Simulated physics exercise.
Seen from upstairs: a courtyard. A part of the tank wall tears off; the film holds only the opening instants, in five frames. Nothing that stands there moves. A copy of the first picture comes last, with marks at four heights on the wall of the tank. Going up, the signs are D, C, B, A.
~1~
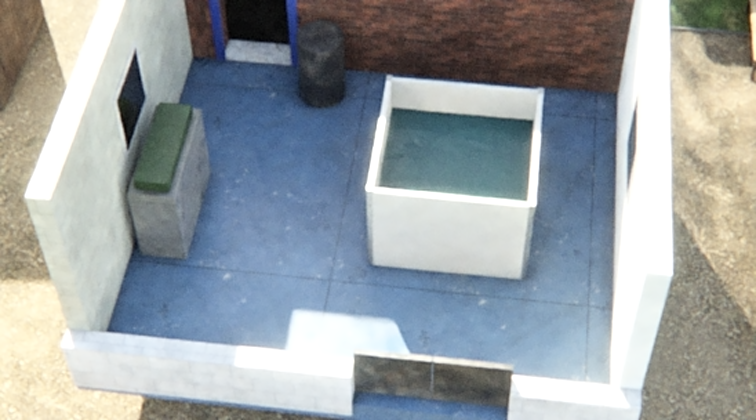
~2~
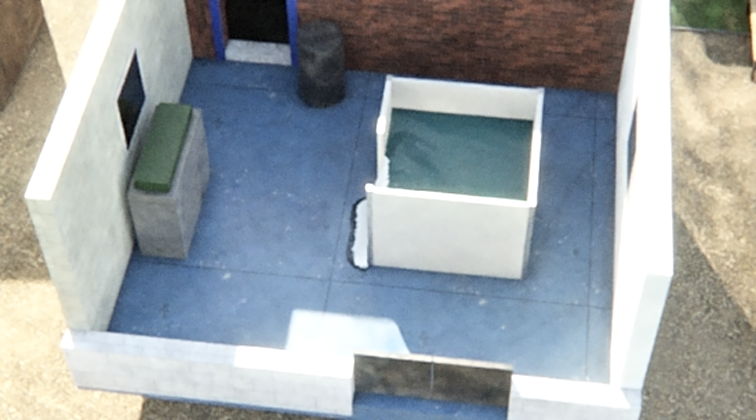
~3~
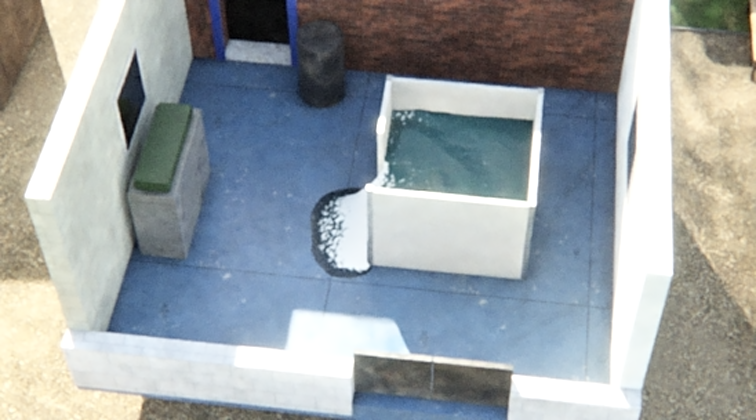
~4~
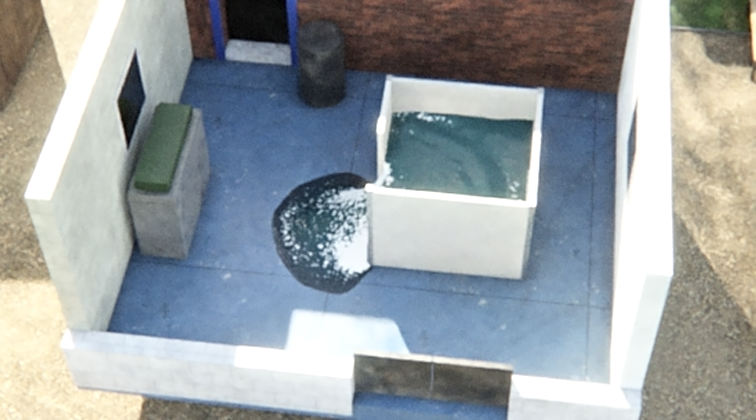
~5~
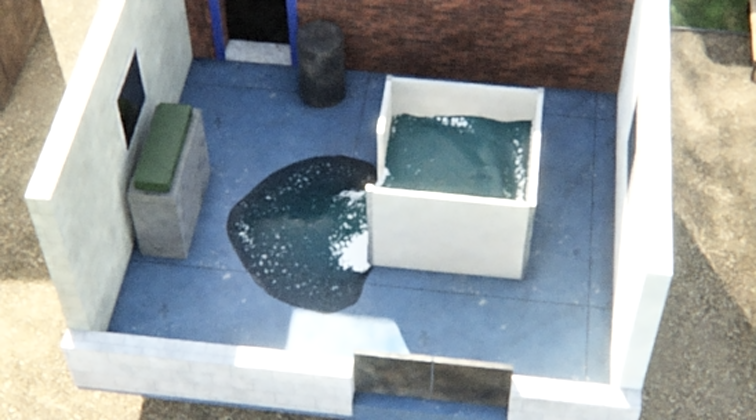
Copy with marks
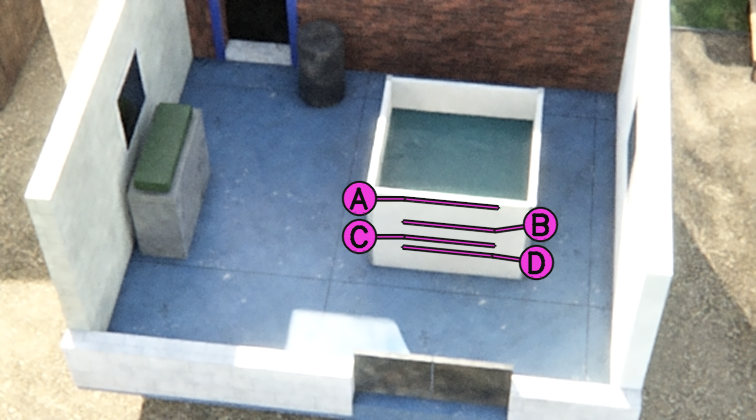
A white tank of dark green water stood in a blue-floored courtyard until water poured out its left side, frothing white, and spread across the floor in a widening dark puddle toward the left.
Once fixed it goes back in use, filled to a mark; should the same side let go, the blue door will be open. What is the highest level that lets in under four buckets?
C will do.
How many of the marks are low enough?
Two of them.
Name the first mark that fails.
Mark B.
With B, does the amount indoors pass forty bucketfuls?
No.
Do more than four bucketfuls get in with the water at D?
No, that is safe.
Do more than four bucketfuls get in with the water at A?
Yes.
On the marked copy, A at (450, 203); B at (449, 226); C at (448, 241); D at (448, 251); from the bottom up D, C, B, A.
If A is chosen, dozens of bucketfuls pour in.
If B is chosen, about 11 bucketfuls get in.
If C is chosen, a bucket or two gets in.
If D is chosen, nothing gets over.
